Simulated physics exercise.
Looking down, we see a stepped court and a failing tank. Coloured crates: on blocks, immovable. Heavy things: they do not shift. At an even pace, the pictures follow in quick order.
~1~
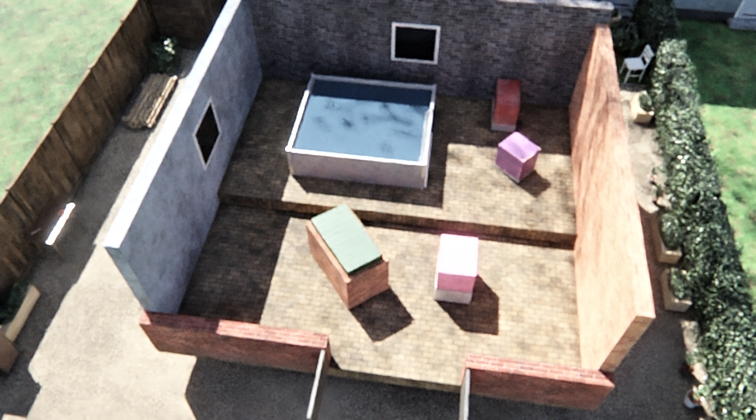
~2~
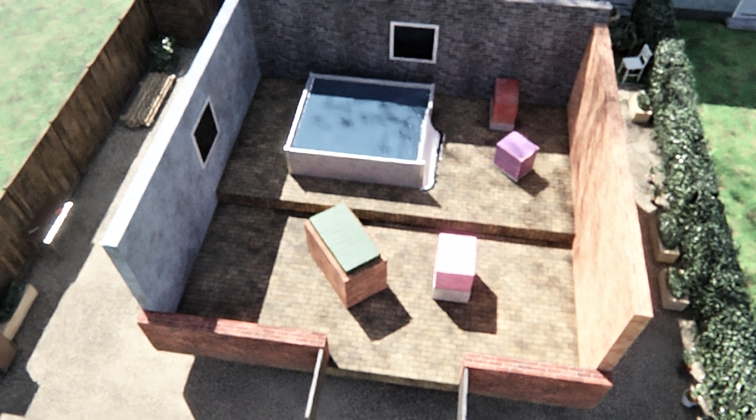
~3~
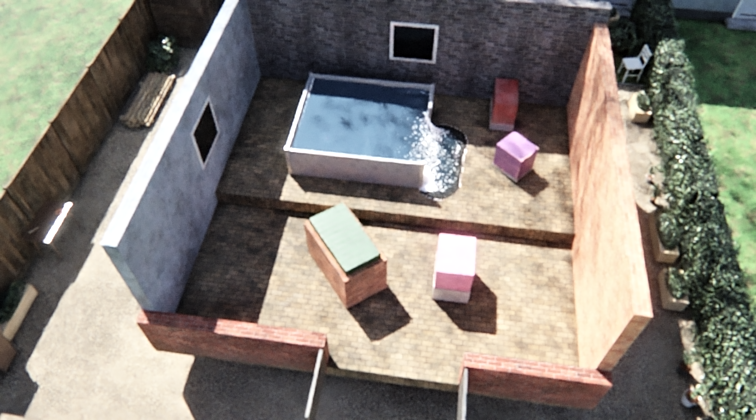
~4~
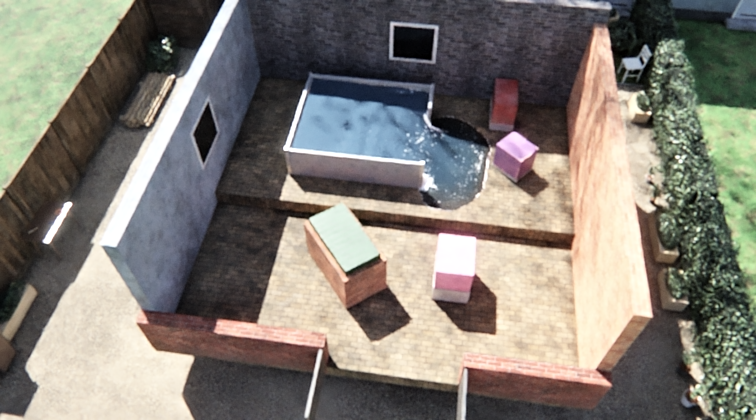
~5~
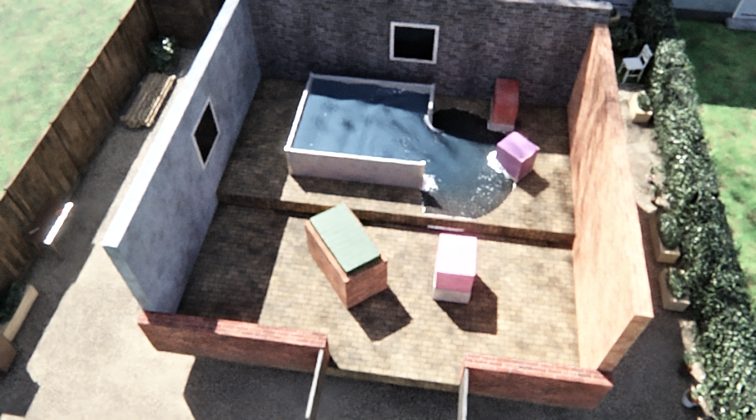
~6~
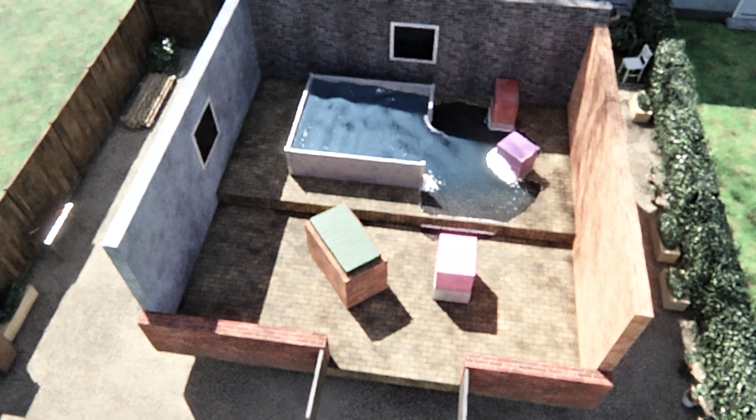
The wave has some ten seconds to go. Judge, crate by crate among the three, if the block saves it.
Outcome: The purple crate ends up wet, the red crate ends up wet, the pink crate ends up dry.
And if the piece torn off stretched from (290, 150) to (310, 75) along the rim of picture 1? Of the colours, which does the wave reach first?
Answer: The red one.
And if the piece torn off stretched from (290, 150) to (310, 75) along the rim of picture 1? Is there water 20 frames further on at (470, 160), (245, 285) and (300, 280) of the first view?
Place one: Spared by the leak. Place two: Reached by the flood. Place three: Reached by the flood.
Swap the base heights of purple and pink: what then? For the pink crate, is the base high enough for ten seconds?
Note: Pink crate is flooded.
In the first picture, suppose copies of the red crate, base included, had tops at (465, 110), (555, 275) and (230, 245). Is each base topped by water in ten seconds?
Well, the first one goes wet, the second goes wet, and the third is never reached.
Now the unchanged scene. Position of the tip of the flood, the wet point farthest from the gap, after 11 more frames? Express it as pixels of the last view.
At roughly (581, 387).
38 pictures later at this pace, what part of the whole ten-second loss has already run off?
Roughly 25 percent.
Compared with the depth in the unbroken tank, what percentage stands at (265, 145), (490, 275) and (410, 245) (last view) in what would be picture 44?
About 0 per cent, then 12 per cent, then 6 per cent.
A moment on, water covers 25 % of the floor; the purple crate water round its plinth, the red crate water round its plinth, the pink crate water round its plinth.
Next, water covers 35 % of the floor; the purple crate water round its plinth, the red crate water round its plinth, the pink crate water round its plinth.
Then, water covers 45 % of the floor; the purple crate water round its plinth, the red crate water round its plinth, the pink crate water round its plinth.
Later, water covers 75 % of the floor; the purple crate water round its plinth, the red crate water round its plinth, the pink crate water round its plinth.
In the end, water covers 95 % of the floor; the purple crate was topped, the red crate was topped, the pink crate stayed above the water.
